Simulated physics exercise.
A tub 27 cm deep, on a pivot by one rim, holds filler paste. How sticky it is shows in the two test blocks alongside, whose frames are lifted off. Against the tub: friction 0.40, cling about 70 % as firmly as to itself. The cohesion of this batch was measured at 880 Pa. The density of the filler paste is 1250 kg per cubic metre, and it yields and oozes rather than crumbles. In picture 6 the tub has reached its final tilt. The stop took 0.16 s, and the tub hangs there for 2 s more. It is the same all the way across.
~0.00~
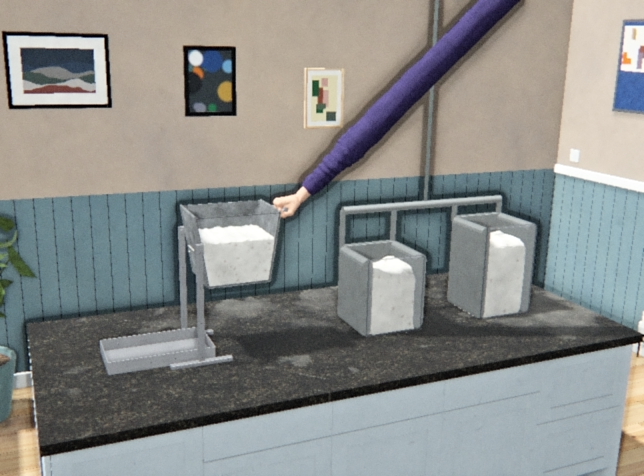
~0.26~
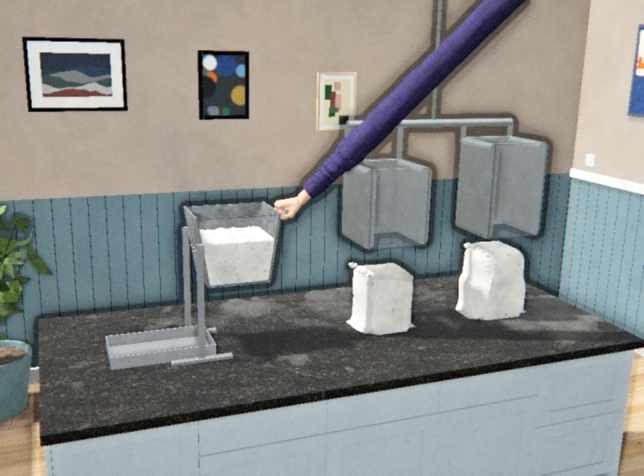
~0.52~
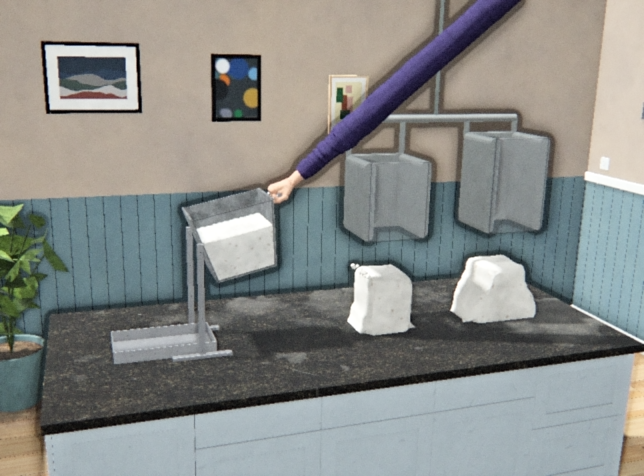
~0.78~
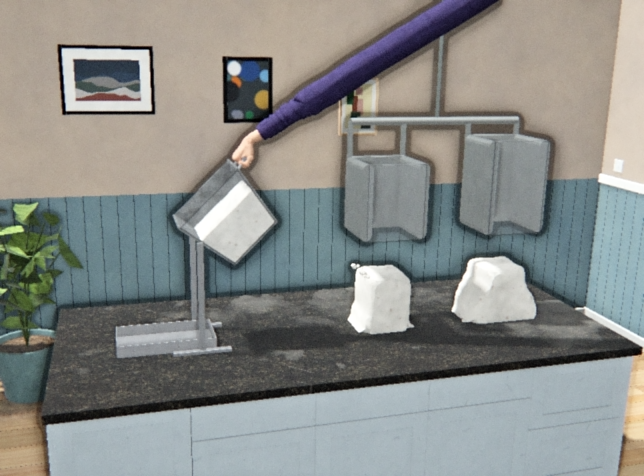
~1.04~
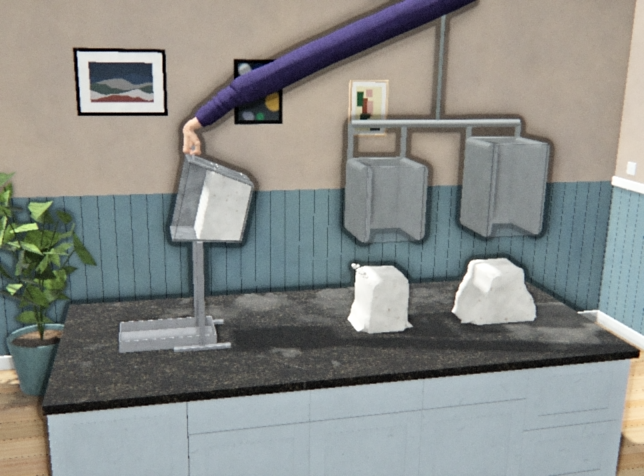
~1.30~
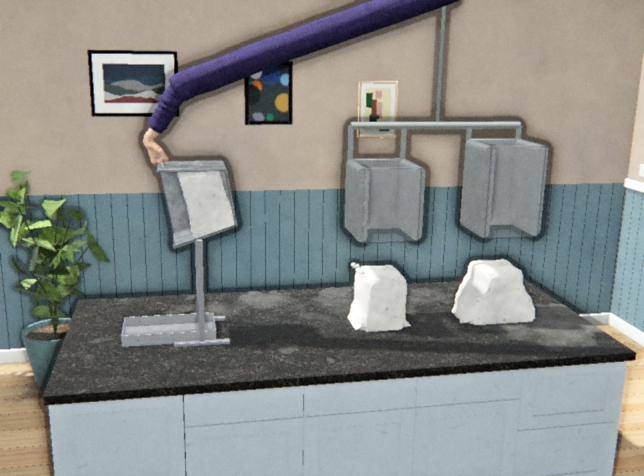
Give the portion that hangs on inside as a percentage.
About 0 %.
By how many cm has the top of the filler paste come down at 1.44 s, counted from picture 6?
Roughly 4 cm.
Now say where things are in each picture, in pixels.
In the first frame, handle-side rim at (279, 212), tilt 0 degrees; top of the filler paste at (210, 243); blocks stand 27 cm, 35 cm (left to right).
In the second frame, handle-side rim at (279, 214), tilt 0 degrees; top of the filler paste at (210, 244); blocks stand 26 cm, 32 cm (left to right).
In the third frame, handle-side rim at (271, 199), tilt 12 degrees; top of the filler paste at (268, 226); blocks stand 26 cm, 26 cm (left to right).
In the fourth frame, handle-side rim at (236, 169), tilt 44 degrees; top of the filler paste at (251, 192); blocks stand 26 cm, 27 cm (left to right).
In the fifth frame, handle-side rim at (189, 163), tilt 77 degrees; top of the filler paste at (217, 174); blocks stand 26 cm, 27 cm (left to right).
In the sixth frame, handle-side rim at (158, 173), tilt 99 degrees; top of the filler paste at (216, 174); blocks stand 26 cm, 27 cm (left to right).
After 1.44 s, the tub is at 100 degrees and holds 100 %.
After 1.61 s, the tub is at 100 degrees and holds 72 %.
After 1.78 s, the tub is at 100 degrees and holds 33 %.
After 1.95 s, the tub is at 100 degrees and holds 0 %.
After 3.30 s, at the end, the tub is at 100 degrees and holds 0 %.
